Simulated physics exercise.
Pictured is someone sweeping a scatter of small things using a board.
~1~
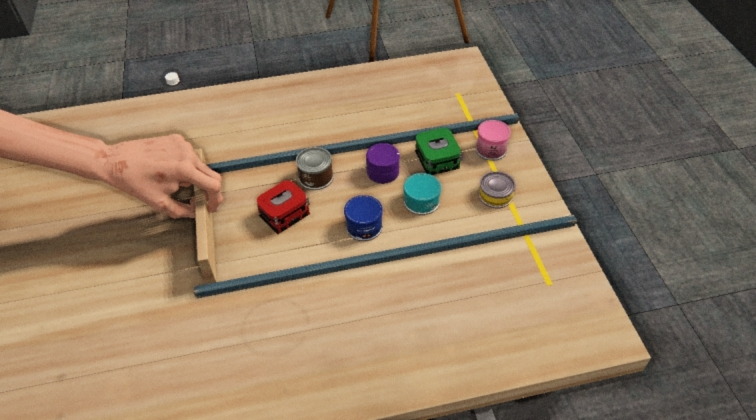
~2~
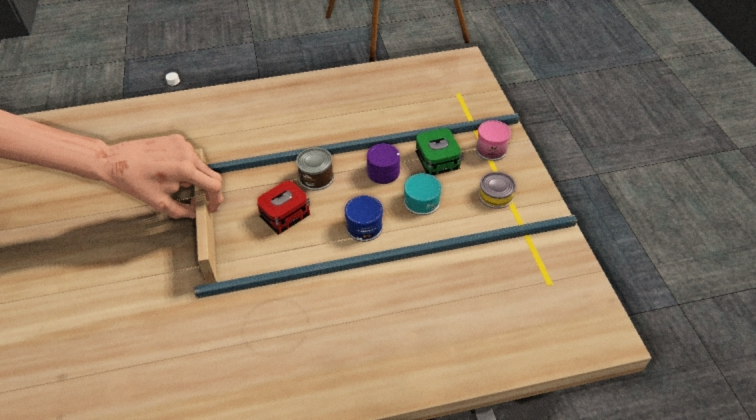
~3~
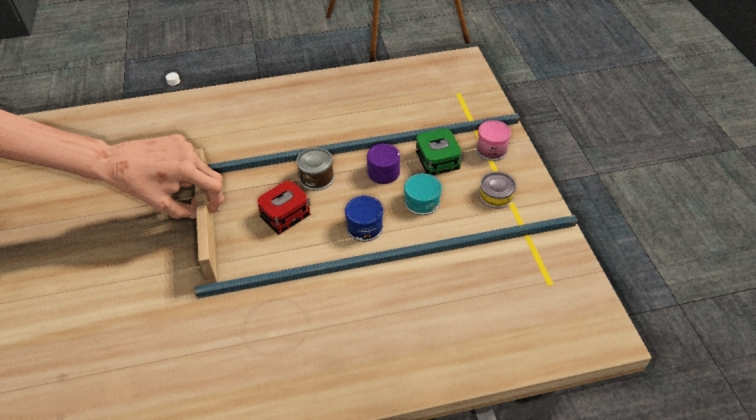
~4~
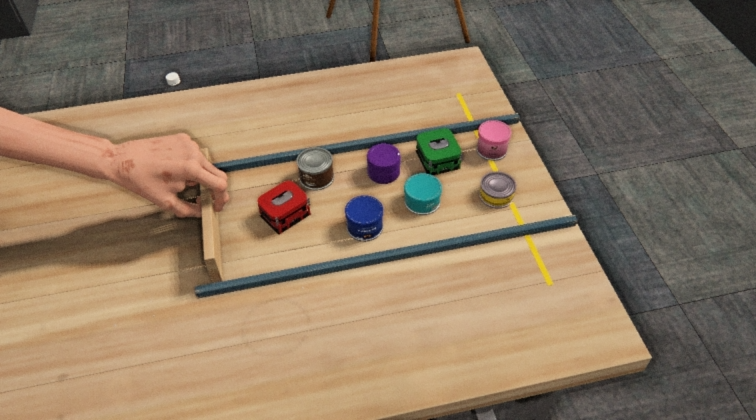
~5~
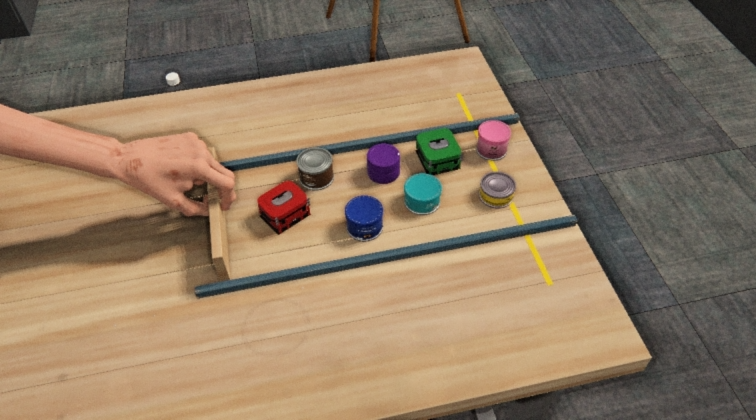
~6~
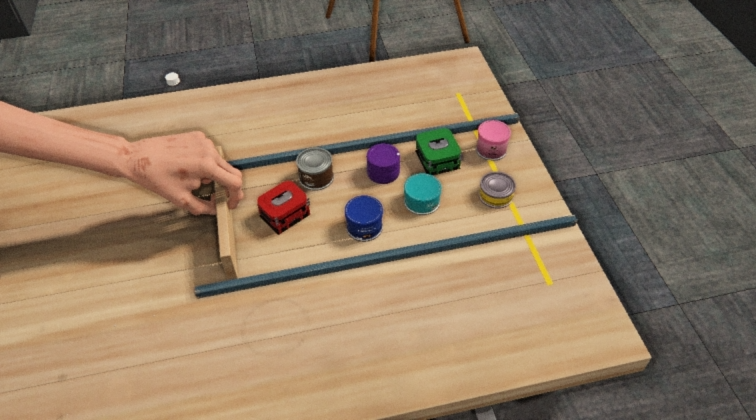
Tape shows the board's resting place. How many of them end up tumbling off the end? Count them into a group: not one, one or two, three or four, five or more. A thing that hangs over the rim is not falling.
The number that tip off is going to be more than two but under five.
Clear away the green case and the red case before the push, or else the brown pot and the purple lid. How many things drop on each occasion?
That gives 0 in the first case, then 3 in the second.
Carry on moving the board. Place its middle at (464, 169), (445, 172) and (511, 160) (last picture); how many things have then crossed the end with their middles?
The numbers past the end are 2, 1 and 5.
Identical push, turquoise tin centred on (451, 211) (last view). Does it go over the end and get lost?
Placed like that, it is safe.
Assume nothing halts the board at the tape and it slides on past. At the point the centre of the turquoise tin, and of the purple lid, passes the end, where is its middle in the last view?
First one: Around (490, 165). Other one: Around (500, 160).
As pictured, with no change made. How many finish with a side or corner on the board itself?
The figure is 3.
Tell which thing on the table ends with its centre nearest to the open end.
It's the purple lid that ends nearest.
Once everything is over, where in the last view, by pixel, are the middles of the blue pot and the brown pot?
(530, 192) and (501, 136), roughly.
A little later, none off yet; pink tin at rest near (493, 141); yellow pot at rest near (497, 190); green case at rest near (438, 152).
Next, none off yet; pink tin at rest near (493, 141); yellow pot at rest near (497, 190); green case shifted a little near (454, 149).
Later still, none off yet; pink tin tilted well over near (547, 130); yellow pot shifted about its own width near (549, 185); green case shifted well along near (514, 137).
When it is over, the number that fall off is three or four; down, turquoise tin, green case, yellow pot and pink tin.
